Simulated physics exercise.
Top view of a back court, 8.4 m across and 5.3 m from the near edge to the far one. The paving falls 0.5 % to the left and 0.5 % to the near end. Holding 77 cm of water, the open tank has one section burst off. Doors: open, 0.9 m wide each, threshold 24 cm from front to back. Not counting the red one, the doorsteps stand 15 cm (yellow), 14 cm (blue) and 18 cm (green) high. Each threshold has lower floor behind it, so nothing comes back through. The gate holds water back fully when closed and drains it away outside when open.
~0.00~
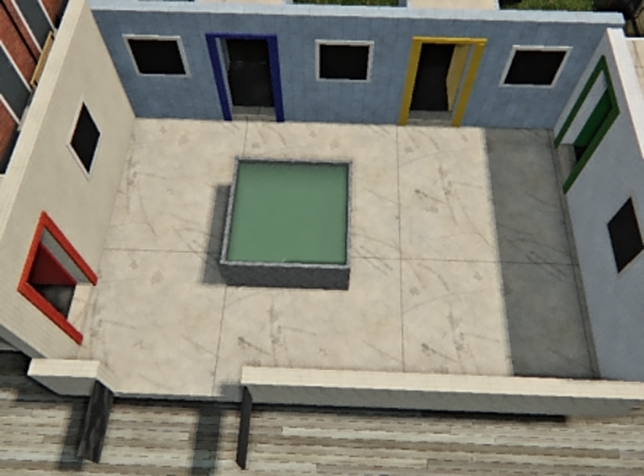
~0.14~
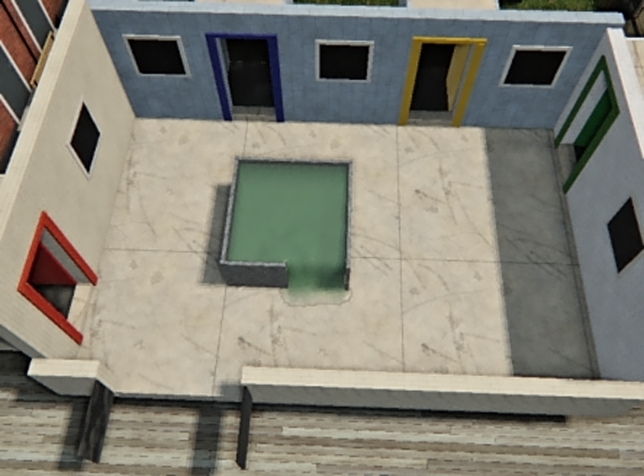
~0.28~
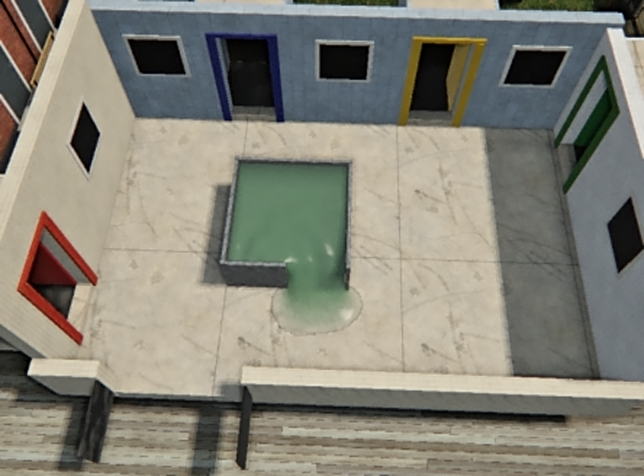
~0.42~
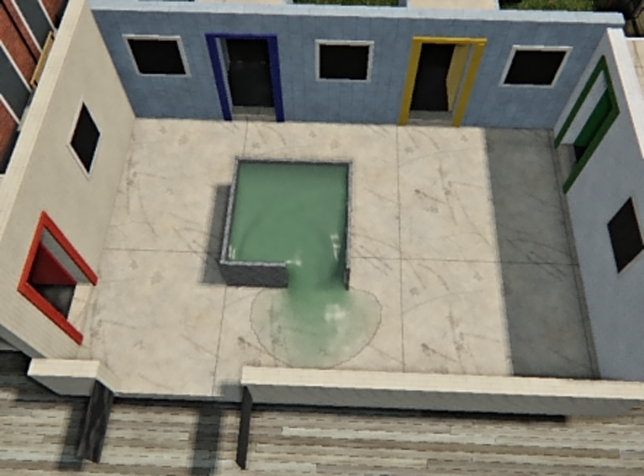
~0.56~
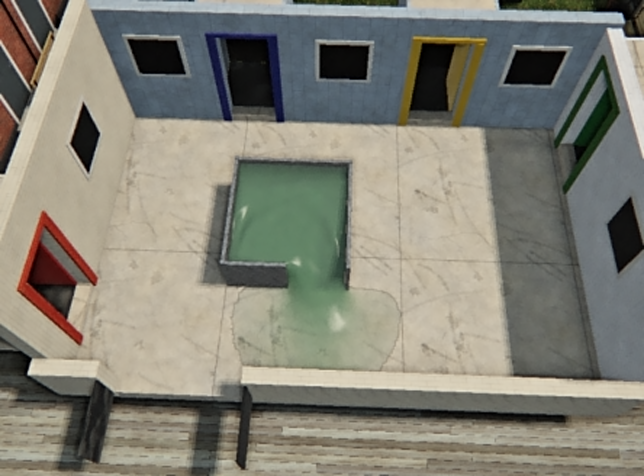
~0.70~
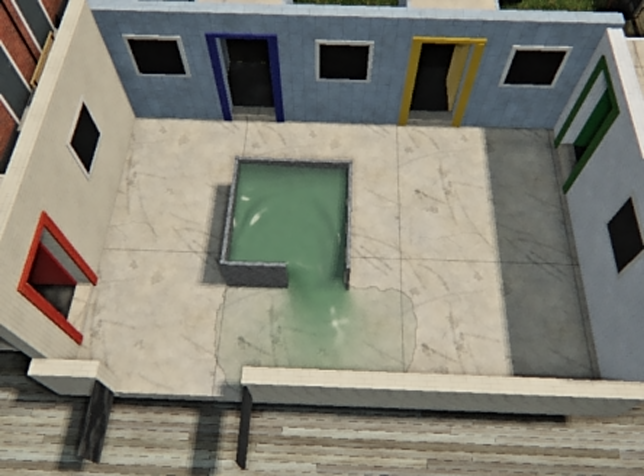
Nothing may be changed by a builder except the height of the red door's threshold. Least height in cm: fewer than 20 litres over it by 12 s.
Approx. 11 cm.
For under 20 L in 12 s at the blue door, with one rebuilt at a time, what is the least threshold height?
The blue door needs around 6.5 cm.
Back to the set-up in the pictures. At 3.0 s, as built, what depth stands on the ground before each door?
In cm: Yellow 0, blue 0, green 0, red 17.
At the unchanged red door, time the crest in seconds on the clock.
The level tops out around 2.8 s.
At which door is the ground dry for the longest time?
Blue.
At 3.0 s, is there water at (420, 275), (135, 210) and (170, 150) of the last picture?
First bone-dry, second bone-dry, third bone-dry.
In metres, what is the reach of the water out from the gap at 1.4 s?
Close to 3.6 metres, I'd say.
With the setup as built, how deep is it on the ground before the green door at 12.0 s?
Depth: Near 5.5 cm.
After 1.4 s water covers 15 % of the floor, deepest (48 cm) near (321, 384); it has not reached the red door.
After 3.0 s water covers 40 % of the floor, deepest (30 cm) near (586, 395); 17 cm at the red door, 1 litre in over its 13 cm threshold.
After 12.0 s water covers 100 % of the floor, deepest (13 cm) near (131, 141); 5 cm at the red door, 7 litres in over its 13 cm threshold.
At the red door as built, the water arrived by 2.5 s and peaked near 18 cm at 2.8 s.
Run again over the same 12 s with other heights there, 34 litres in over 9.5 cm, 7 litres over 13 cm. The limit of 20 litres is kept from about 11 cm up.
